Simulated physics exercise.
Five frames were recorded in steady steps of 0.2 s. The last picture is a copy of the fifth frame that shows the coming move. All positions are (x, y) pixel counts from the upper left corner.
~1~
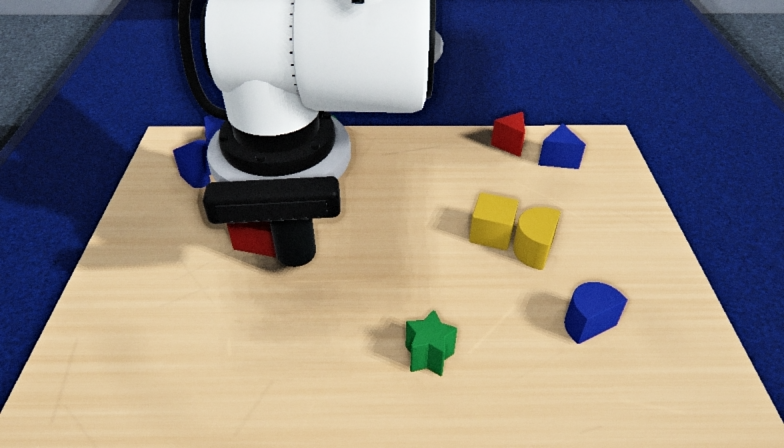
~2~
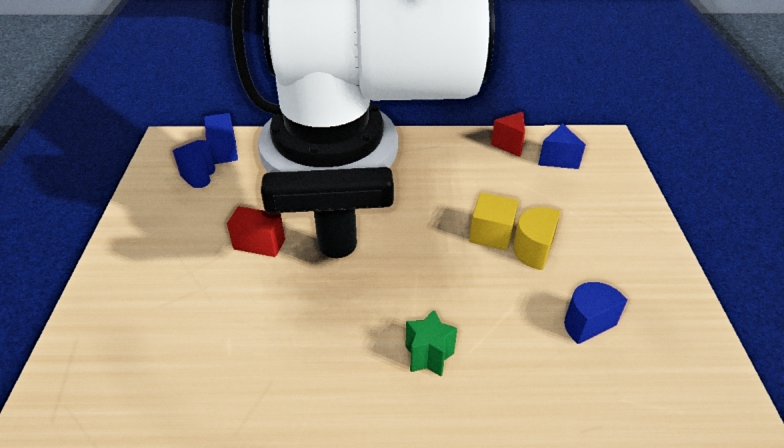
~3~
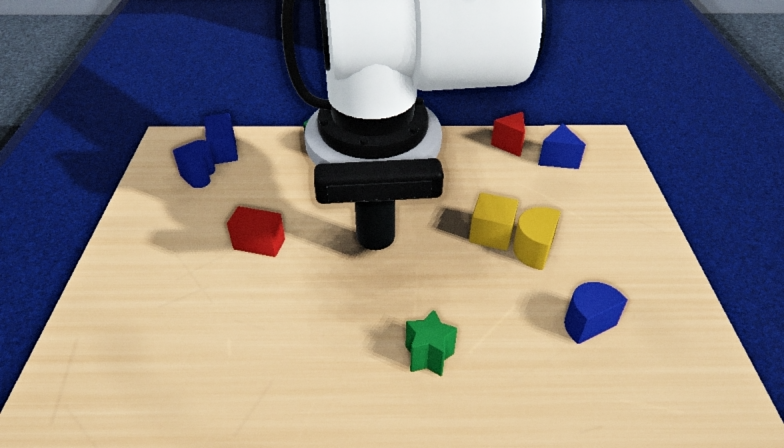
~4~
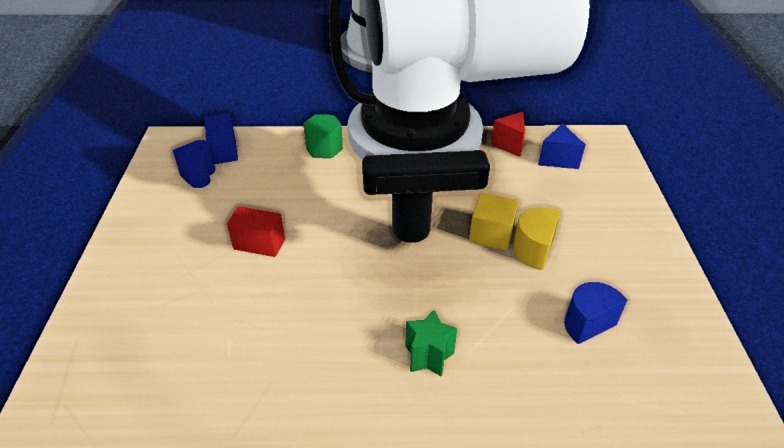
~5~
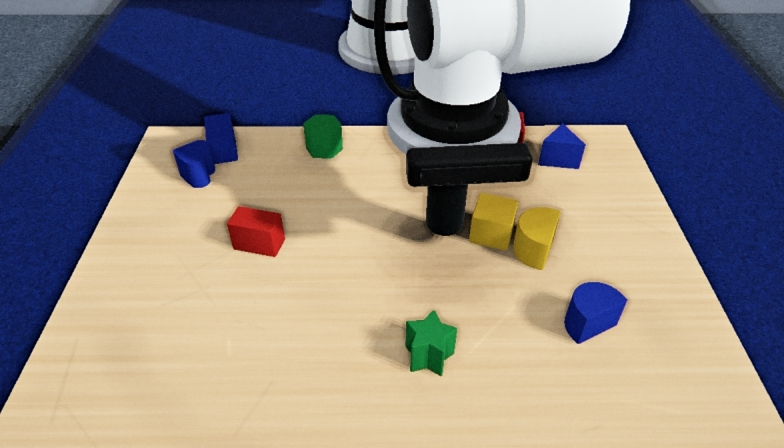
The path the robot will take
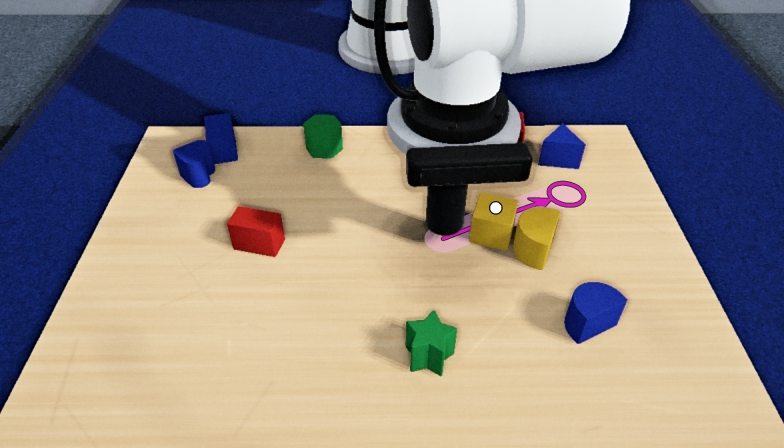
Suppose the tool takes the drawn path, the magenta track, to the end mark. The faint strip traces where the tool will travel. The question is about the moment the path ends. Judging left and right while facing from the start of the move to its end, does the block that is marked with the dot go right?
Yes
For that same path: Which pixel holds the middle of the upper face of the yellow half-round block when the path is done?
The middle of its upper face should be somewhere near (576, 230).
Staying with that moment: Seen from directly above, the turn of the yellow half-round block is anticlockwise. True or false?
That statement is not accurate.
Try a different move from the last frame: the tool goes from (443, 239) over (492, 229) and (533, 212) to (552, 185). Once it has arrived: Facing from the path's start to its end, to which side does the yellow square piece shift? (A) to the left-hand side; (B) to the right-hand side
My answer is option B.
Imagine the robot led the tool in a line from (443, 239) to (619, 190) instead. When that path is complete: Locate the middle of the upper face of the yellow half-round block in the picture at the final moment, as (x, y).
If I read the scene right, the answer is (594, 233).
The line goes from (443, 239) directly to (566, 194); the dot is on the yellow square piece.
On the path given first. One third of the way, tool at (489, 208); yellow square piece at (534, 204), turned 25° clockwise; yellow half-round block at (565, 227), turned 20° clockwise.
Two thirds of the way, tool at (530, 193); yellow square piece at (571, 202), turned 70° clockwise; yellow half-round block at (576, 230), turned 40° clockwise.
At the end, tool at (570, 180); yellow square piece at (581, 200), turned 110° clockwise; yellow half-round block at (576, 230), turned 40° clockwise; blue triangle unmoved.
